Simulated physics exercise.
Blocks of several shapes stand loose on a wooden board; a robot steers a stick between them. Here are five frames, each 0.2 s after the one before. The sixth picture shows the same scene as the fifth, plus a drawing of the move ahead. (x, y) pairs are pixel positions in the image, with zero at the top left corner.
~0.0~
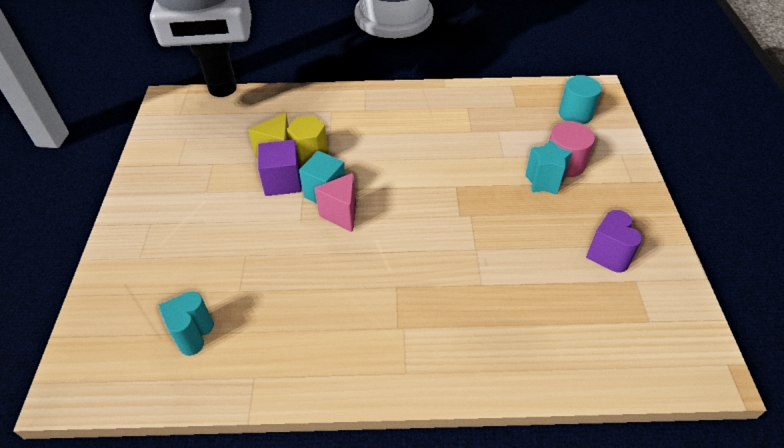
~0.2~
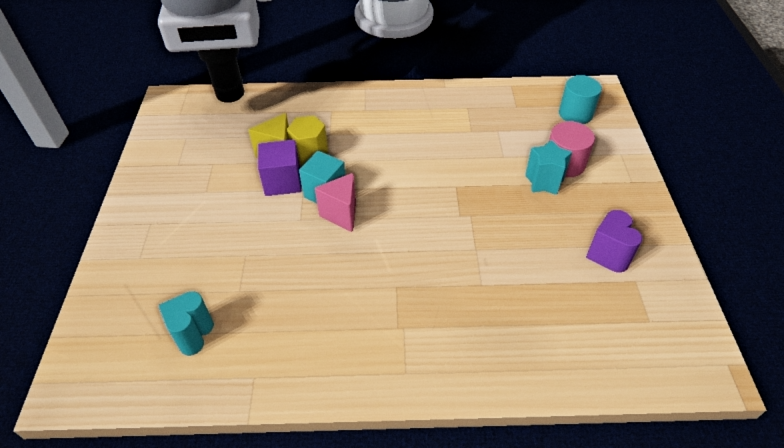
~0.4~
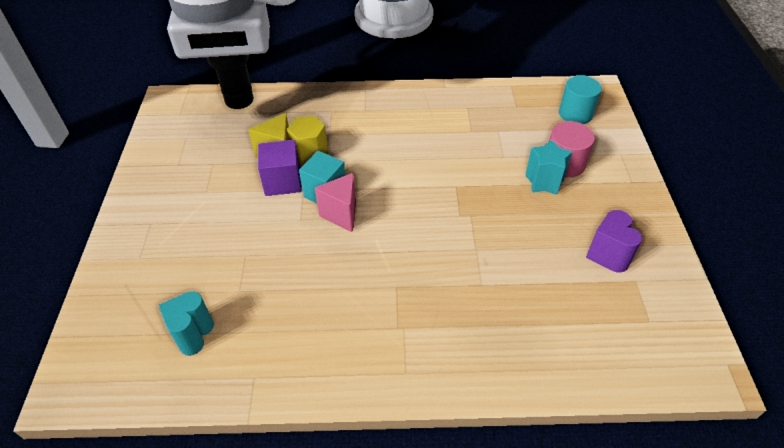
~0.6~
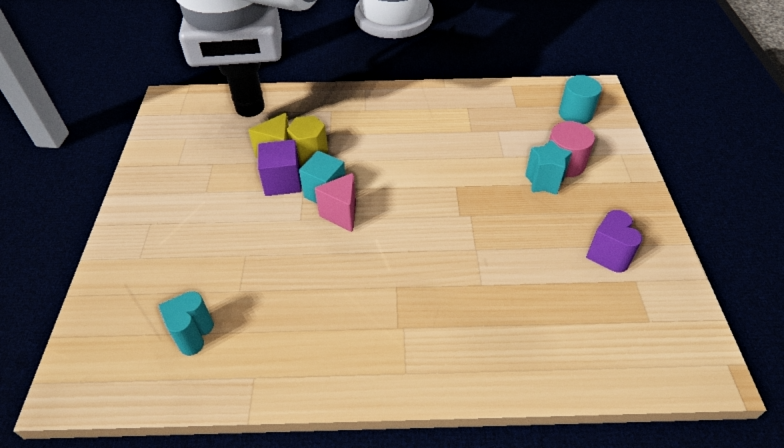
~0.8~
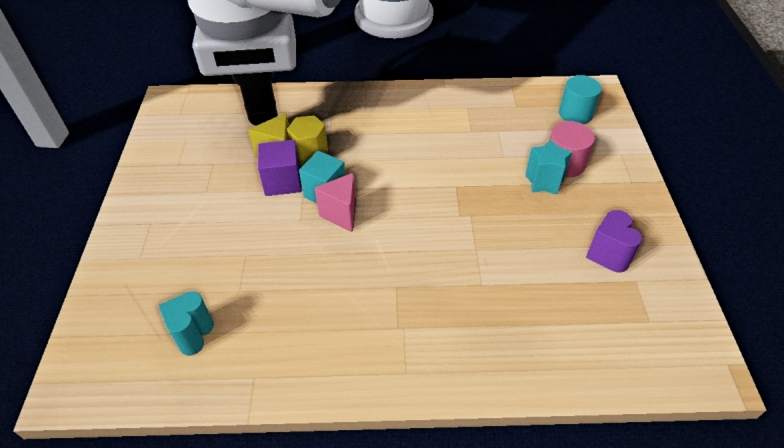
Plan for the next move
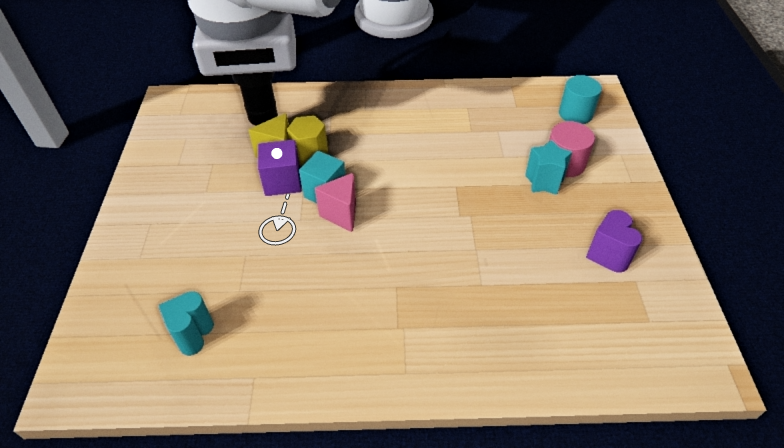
A robot arm's dark stick, at the upper left of a light wooden board seen from above at an angle, moves slowly right and toward the viewer. Near it cluster yellow, purple, turquoise and pink blocks, with a turquoise heart at lower left and turquoise, pink and purple pieces at right. The stick draws up close behind the yellow three-sided block, while every block stays still.
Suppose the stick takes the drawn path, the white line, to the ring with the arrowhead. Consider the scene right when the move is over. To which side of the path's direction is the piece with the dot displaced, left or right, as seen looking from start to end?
The piece with the dot goes right.
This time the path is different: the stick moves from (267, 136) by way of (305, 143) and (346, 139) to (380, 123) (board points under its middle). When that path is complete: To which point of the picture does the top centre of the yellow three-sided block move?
The centre of its top will be at (298, 134).
The drawn path runs from (267, 136) by way of (288, 161) and (288, 193) to (277, 230); the dot is on the purple square.
What follows on the original path. One third of the way, stick (285, 144); yellow three-sided block (295, 150); purple square (281, 171), turned 30° clockwise; yellow six-sided block (327, 133), turned 50° anticlockwise.
Two thirds of the way, stick (285, 176); yellow three-sided block (297, 183); purple square (272, 203), turned 35° clockwise; yellow six-sided block (327, 133), turned 50° anticlockwise; turquoise square (329, 175), turned 30° anticlockwise; pink three-sided block (352, 195).
At the end, stick (273, 213); yellow three-sided block (297, 217); purple square (267, 239), turned 35° clockwise; yellow six-sided block (327, 133), turned 50° anticlockwise; turquoise square (329, 175), turned 30° anticlockwise; pink three-sided block (352, 195).
